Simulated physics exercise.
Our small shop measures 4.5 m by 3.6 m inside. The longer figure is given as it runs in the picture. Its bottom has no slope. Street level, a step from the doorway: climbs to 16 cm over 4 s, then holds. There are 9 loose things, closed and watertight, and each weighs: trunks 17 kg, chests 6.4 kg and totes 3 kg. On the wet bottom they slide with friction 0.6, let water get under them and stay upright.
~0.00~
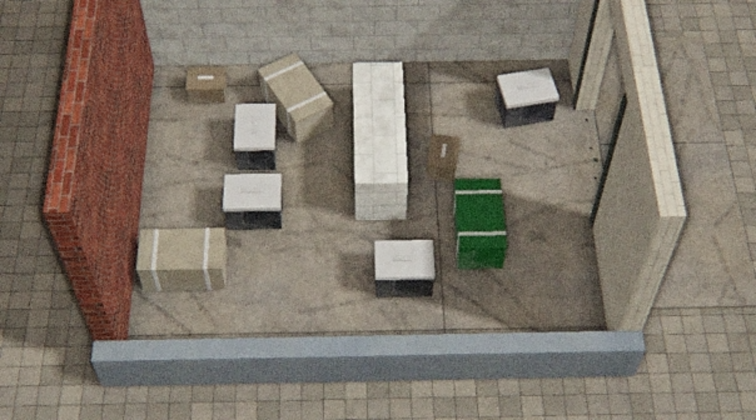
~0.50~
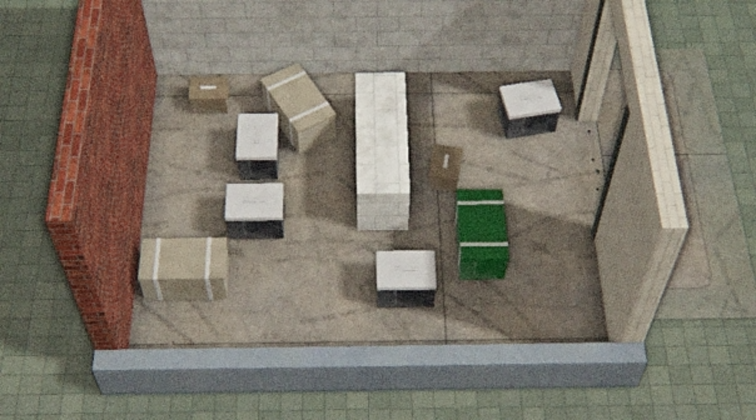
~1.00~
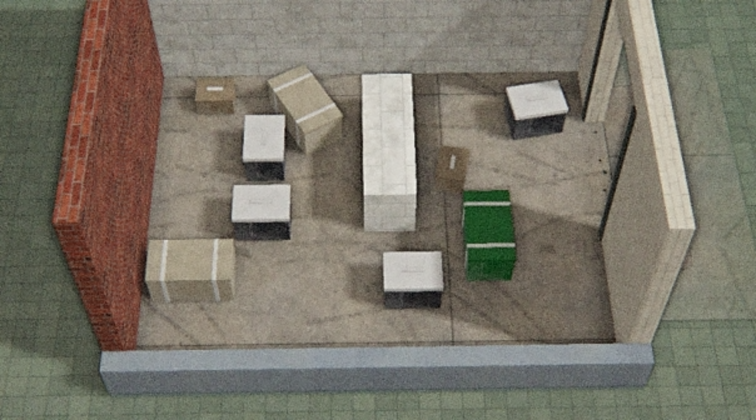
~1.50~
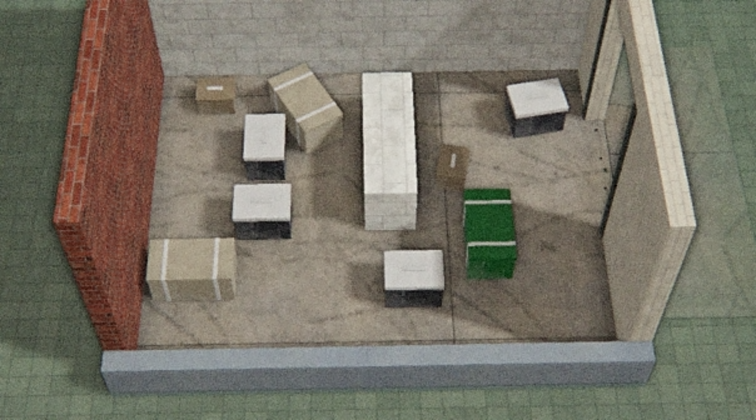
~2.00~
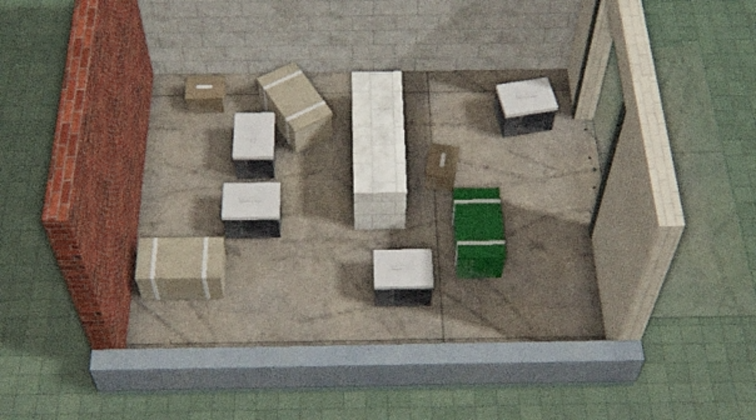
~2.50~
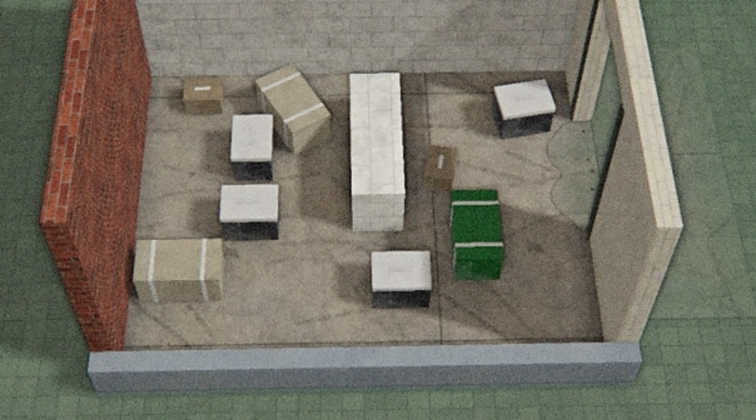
A small, roofless shop with a brick wall on the left and a pale wall with a doorway on the right is seen from high above its low grey front wall. Tan and brown boxes and white-lidded totes stand around a long white block, with a green trunk to its right. The view jitters slightly as murky green water covers the paving outside, then a faint patch enters by the doorway, while everything inside stays put.
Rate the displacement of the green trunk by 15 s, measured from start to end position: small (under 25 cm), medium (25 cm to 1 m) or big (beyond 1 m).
Big.
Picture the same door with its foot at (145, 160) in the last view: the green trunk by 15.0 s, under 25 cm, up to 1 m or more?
In that case the green trunk is nudged along.
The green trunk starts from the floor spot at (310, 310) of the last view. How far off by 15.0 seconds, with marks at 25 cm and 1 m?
It creeps a little.
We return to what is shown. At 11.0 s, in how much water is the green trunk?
Close to 7 centimetres.
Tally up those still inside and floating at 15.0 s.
Total: 9.
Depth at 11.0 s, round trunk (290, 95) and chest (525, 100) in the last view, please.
Roughly 4 and 9 cm.
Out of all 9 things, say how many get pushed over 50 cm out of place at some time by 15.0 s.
The tally stands at 8.
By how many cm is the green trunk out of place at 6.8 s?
100 cm, give or take.
After 3.5 s the green trunk is near (477, 224), 0.0 m from its start, aground; 0 afloat.
After 6.8 s the green trunk is near (413, 290), 1.0 m from its start, aground; 2 afloat.
After 11.0 s the green trunk is near (252, 302), 2.3 m from its start, afloat; 5 afloat.
After 15.0 s the green trunk is near (220, 204), 2.5 m from its start, afloat; 9 afloat.
